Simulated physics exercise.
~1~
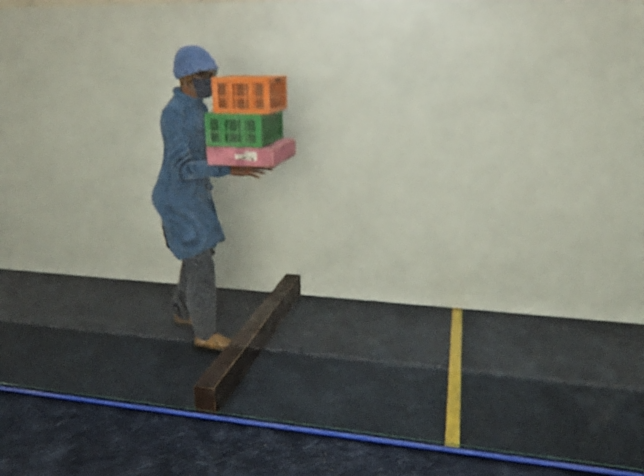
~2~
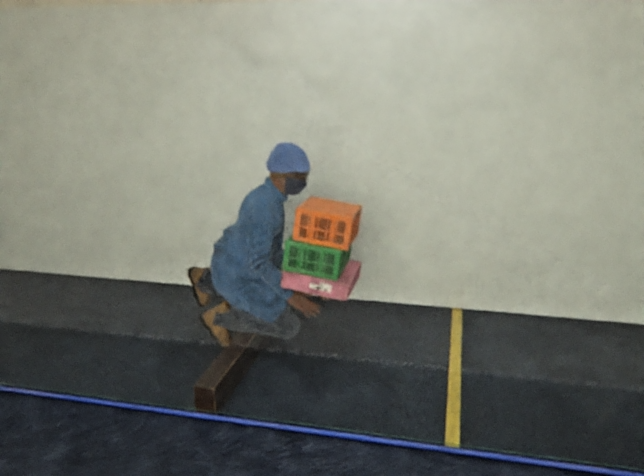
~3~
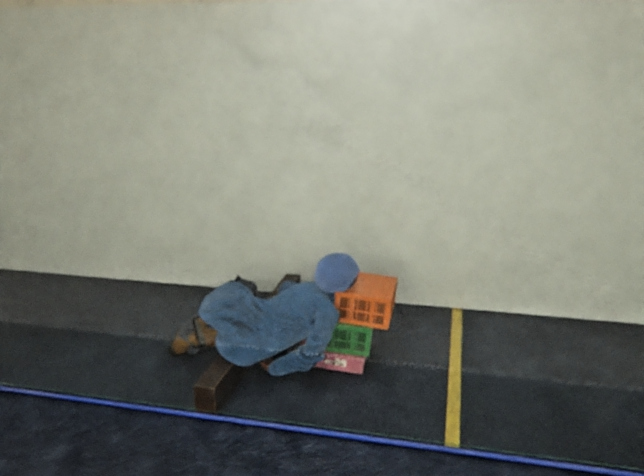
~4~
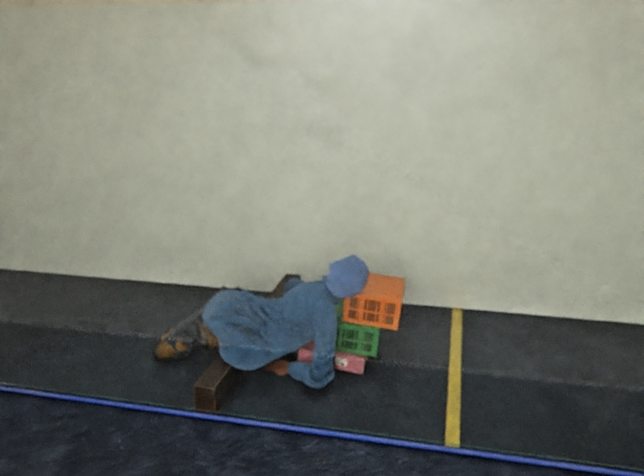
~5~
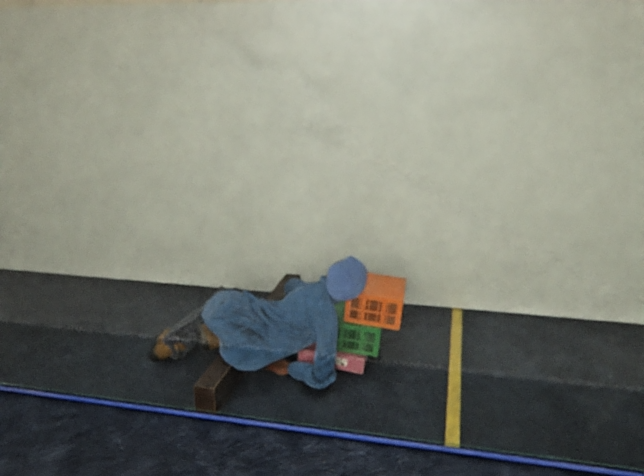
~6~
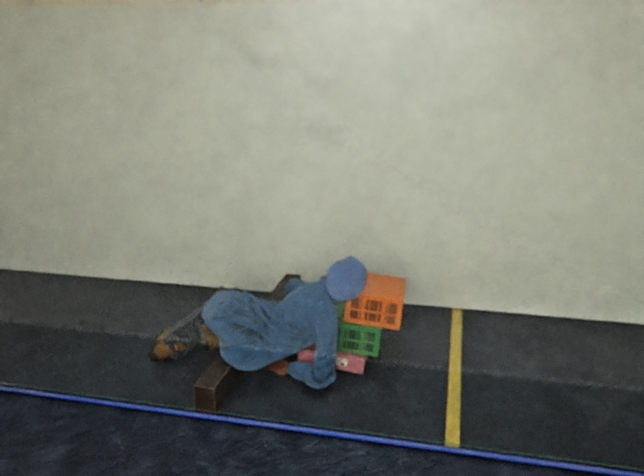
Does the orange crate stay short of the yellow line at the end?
Yes, the orange crate comes to rest short of the yellow line, on top of the leaning stack beside the person's head.
On a dark floor beside a pale wall, a person in blue holding three stacked boxes on both forearms pitches forward over a low rail, drops to the knees and ends lying across it, the leaning stack on the floor short of the yellow line.
